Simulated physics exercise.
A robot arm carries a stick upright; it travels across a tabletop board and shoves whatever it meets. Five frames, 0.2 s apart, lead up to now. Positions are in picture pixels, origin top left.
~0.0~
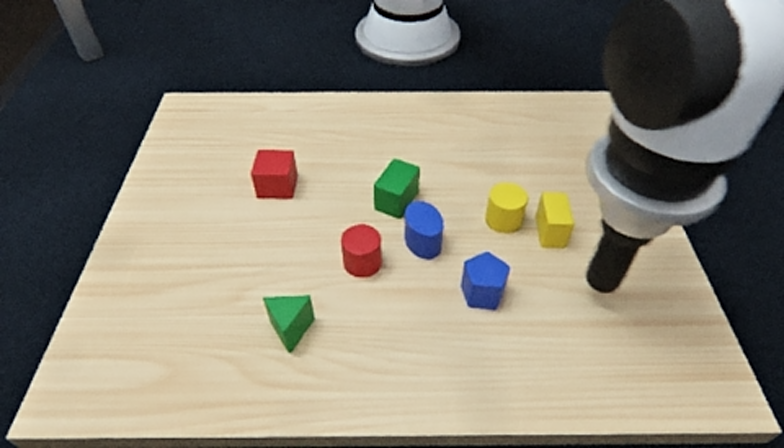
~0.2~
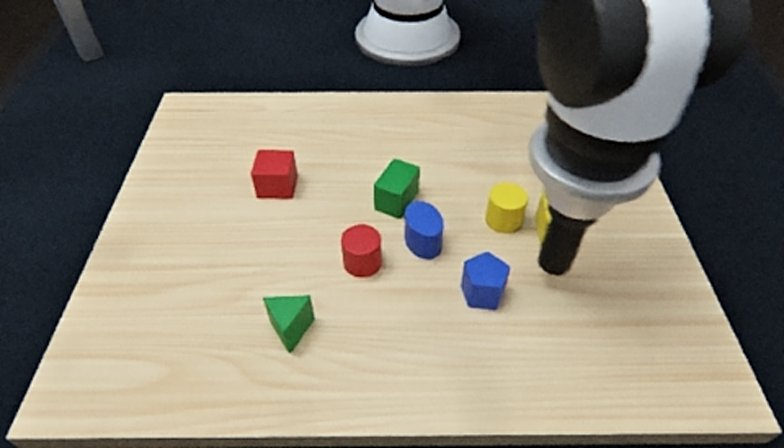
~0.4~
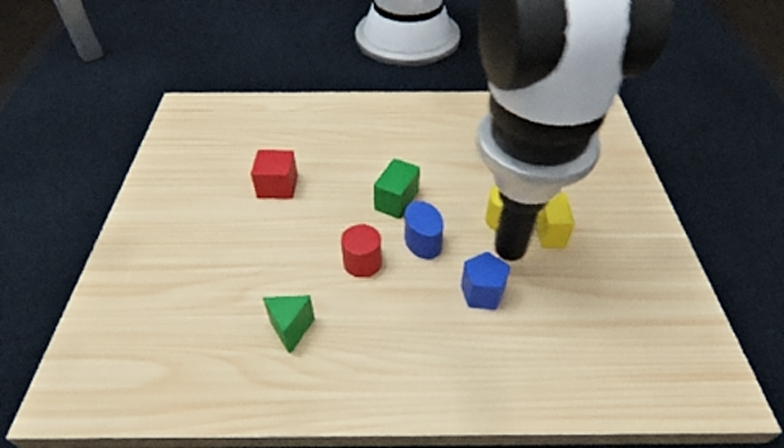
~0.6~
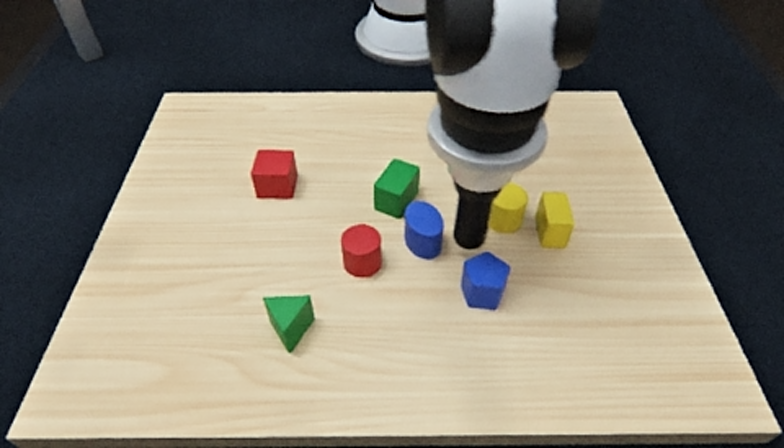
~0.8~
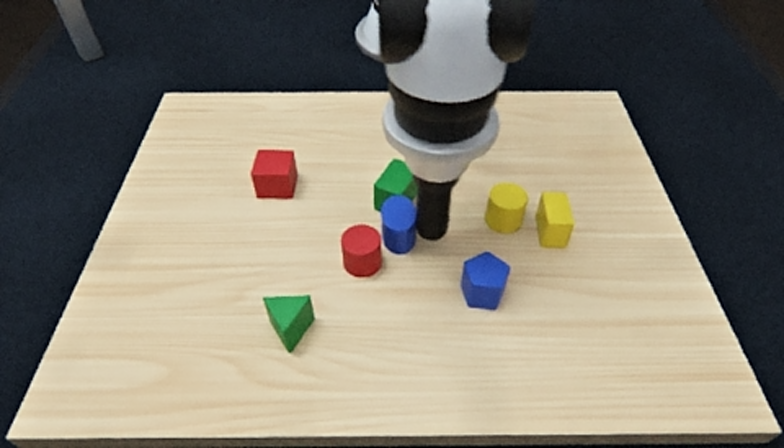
In this clip, a robot arm with a dark stick moves left over a wooden board of red, green, blue and yellow blocks, passing the yellow ones, then pushes the blue rounded block slightly left beside the green block.
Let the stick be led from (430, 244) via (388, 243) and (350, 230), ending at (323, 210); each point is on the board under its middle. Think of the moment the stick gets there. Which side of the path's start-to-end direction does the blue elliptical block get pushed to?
Rightward.
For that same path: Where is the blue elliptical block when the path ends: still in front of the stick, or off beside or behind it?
Once the path is finished, the blue elliptical block still sits ahead of the stick.
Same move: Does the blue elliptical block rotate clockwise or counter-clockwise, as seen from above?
It ends up turned clockwise.
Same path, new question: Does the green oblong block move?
No, that is not what happens.
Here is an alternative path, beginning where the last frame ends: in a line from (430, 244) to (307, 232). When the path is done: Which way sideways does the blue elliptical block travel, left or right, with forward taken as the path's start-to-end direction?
It gets pushed right.
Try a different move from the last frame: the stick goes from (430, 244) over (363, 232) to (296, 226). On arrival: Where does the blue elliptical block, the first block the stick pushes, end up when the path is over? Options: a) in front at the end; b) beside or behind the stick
b - beside or behind the stick.
What follows on the original path. One third of the way, stick at (388, 228); blue elliptical block at (362, 203), turned 35° clockwise.
Two thirds of the way, stick at (349, 215); red circular block at (352, 239); blue elliptical block at (333, 186), turned 70° clockwise.
At the end, stick at (321, 195); red circular block at (352, 239); green oblong block unmoved; blue elliptical block at (314, 164), turned 95° clockwise.
